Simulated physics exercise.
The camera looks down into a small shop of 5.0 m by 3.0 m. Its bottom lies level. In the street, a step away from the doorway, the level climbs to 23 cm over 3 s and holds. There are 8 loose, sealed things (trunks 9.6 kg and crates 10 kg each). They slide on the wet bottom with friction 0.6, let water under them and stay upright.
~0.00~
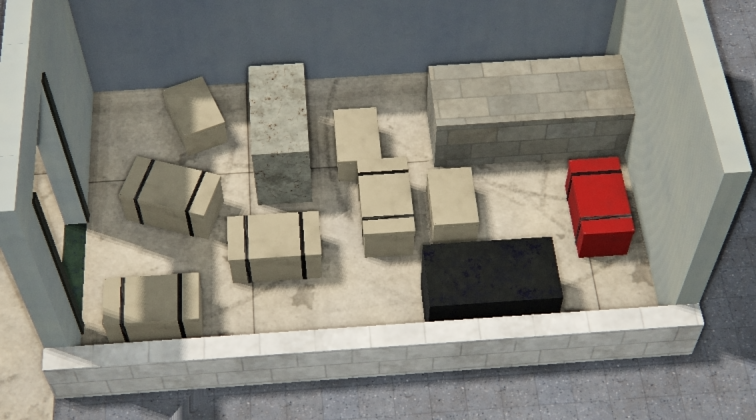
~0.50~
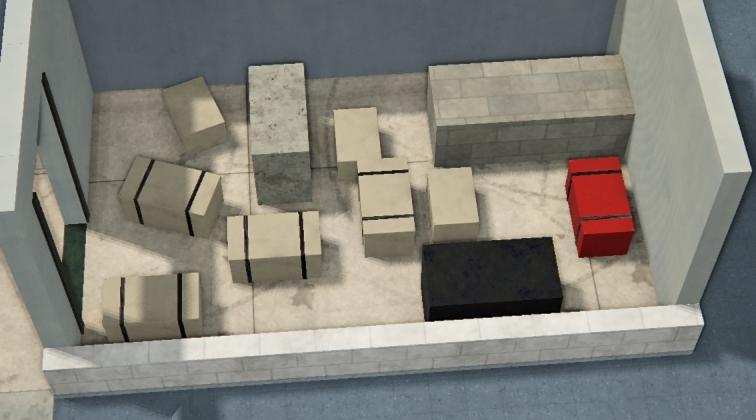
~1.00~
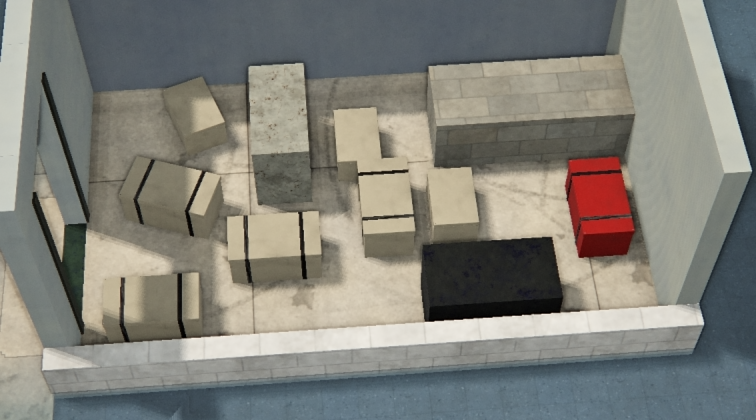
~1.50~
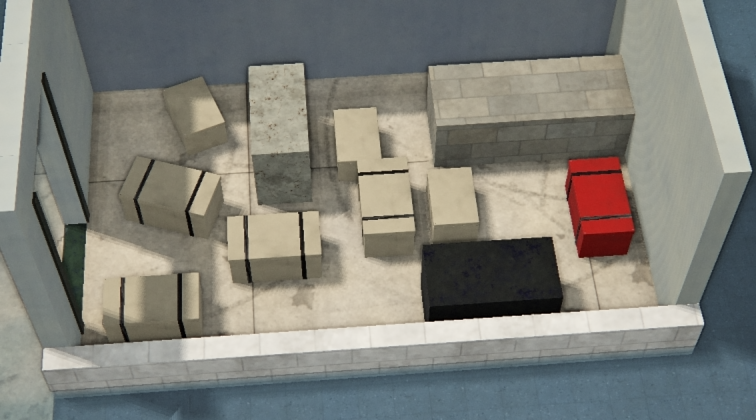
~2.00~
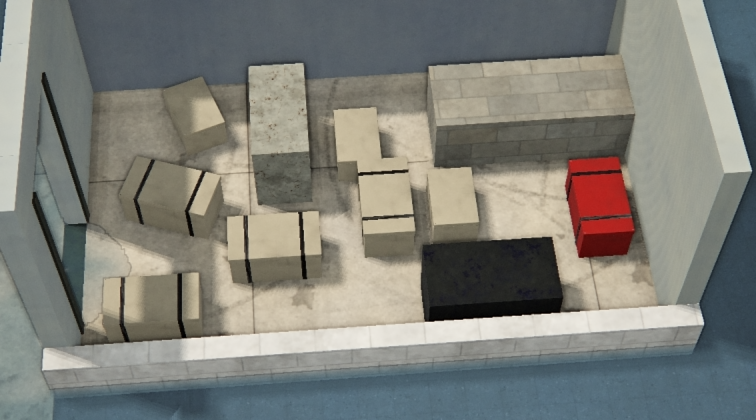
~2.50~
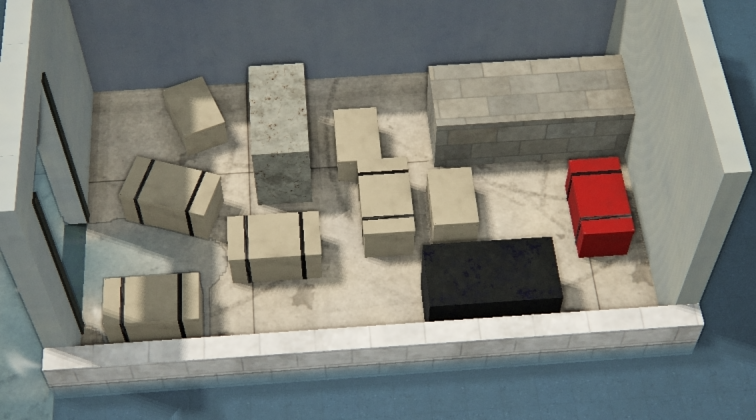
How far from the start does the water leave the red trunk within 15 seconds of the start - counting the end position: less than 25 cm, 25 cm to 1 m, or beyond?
The red trunk is nudged along.
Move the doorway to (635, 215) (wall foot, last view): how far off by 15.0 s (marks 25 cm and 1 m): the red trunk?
Then the red trunk travels far.
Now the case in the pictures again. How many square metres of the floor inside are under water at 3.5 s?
Roughly 4.5 m2.
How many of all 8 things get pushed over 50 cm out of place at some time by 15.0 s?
I count 8.
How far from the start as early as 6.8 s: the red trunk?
Roughly 20 cm by then.
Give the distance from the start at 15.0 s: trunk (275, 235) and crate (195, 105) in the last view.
In that order: 150 cm, 50 cm.
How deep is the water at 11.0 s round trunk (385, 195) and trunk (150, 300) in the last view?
Roughly 18 and 9 cm.
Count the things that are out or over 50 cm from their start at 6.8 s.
5 of them.
After 3.5 s the red trunk is near (601, 195), 0.0 m from its start, aground; 0 afloat.
After 6.8 s the red trunk is near (622, 192), 0.2 m from its start, afloat; 6 afloat.
After 11.0 s the red trunk is near (628, 241), 0.6 m from its start, afloat; 8 afloat.
After 15.0 s the red trunk is near (629, 241), 0.6 m from its start, afloat; 8 afloat.
